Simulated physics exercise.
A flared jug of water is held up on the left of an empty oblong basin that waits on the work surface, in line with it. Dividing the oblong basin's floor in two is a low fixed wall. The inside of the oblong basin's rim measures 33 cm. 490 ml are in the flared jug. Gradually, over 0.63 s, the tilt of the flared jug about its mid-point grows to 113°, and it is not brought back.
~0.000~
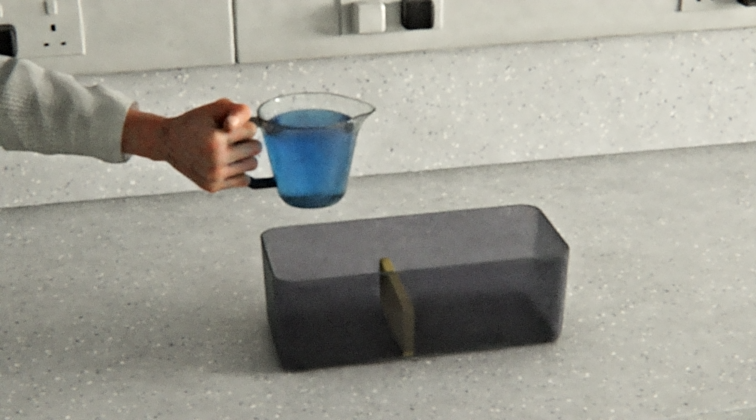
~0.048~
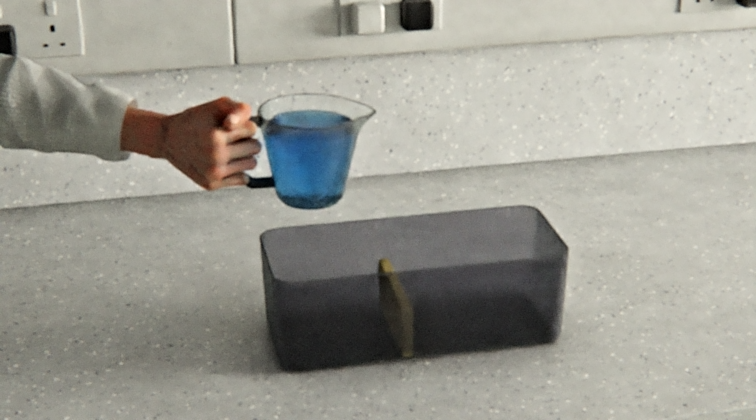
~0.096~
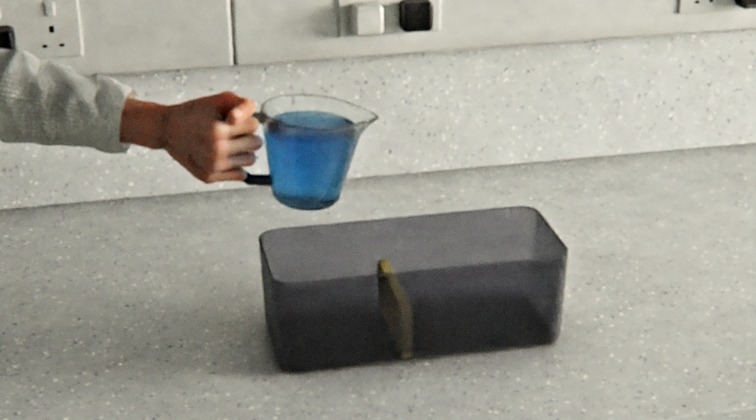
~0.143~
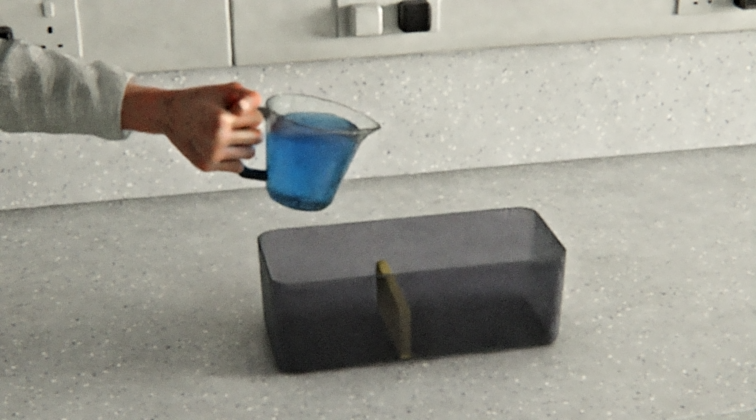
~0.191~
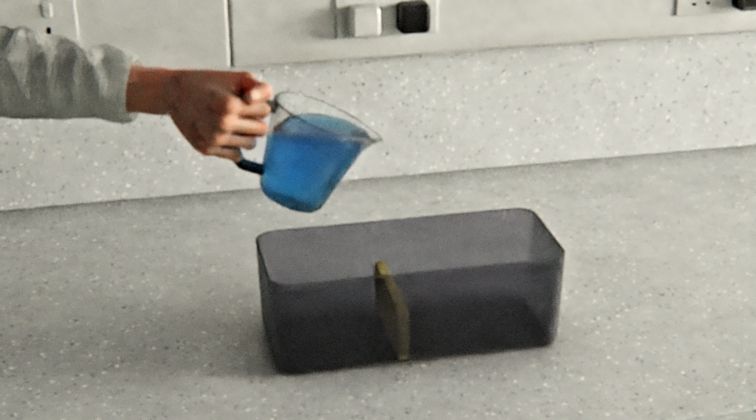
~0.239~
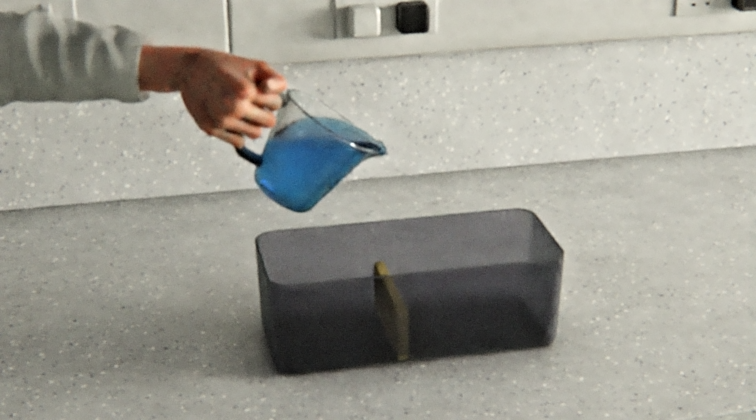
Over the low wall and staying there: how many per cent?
60 out of 100.
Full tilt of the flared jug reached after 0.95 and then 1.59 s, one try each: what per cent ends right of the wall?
Around 75 per cent first, around 85 per cent next.
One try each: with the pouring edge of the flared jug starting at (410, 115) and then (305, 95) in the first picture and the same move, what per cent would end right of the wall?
Result: 95 per cent, then 5 per cent.
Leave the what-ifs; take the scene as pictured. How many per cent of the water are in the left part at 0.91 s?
38 %.
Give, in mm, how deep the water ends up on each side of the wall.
The left side settles near 10 mm and the right side near 12 mm.
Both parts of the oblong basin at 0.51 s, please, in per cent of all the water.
I'd say about 2 left and about 42 right.
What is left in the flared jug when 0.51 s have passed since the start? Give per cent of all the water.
Still held: Roughly 32 % of the total.
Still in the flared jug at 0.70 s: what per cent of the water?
Around 1 in a hundred.
Then, 0.51 s in, the tilt is 103° and 33 per cent is still to pour, 2 is left of the wall and 42 right of it.
Then, 0.70 s in, the tilt is 113° and 1 per cent is still to pour, 35 is left of the wall and 59 right of it.
Then, 0.91 s in, the tilt is 113° and 0 per cent is still to pour, 39 is left of the wall and 60 right of it.
Then, 1.13 s in, the tilt is 113° and 0 per cent is still to pour, 39 is left of the wall and 60 right of it.
Finally, 39 per cent lies left of the wall, 60 right of it and 1 outside.
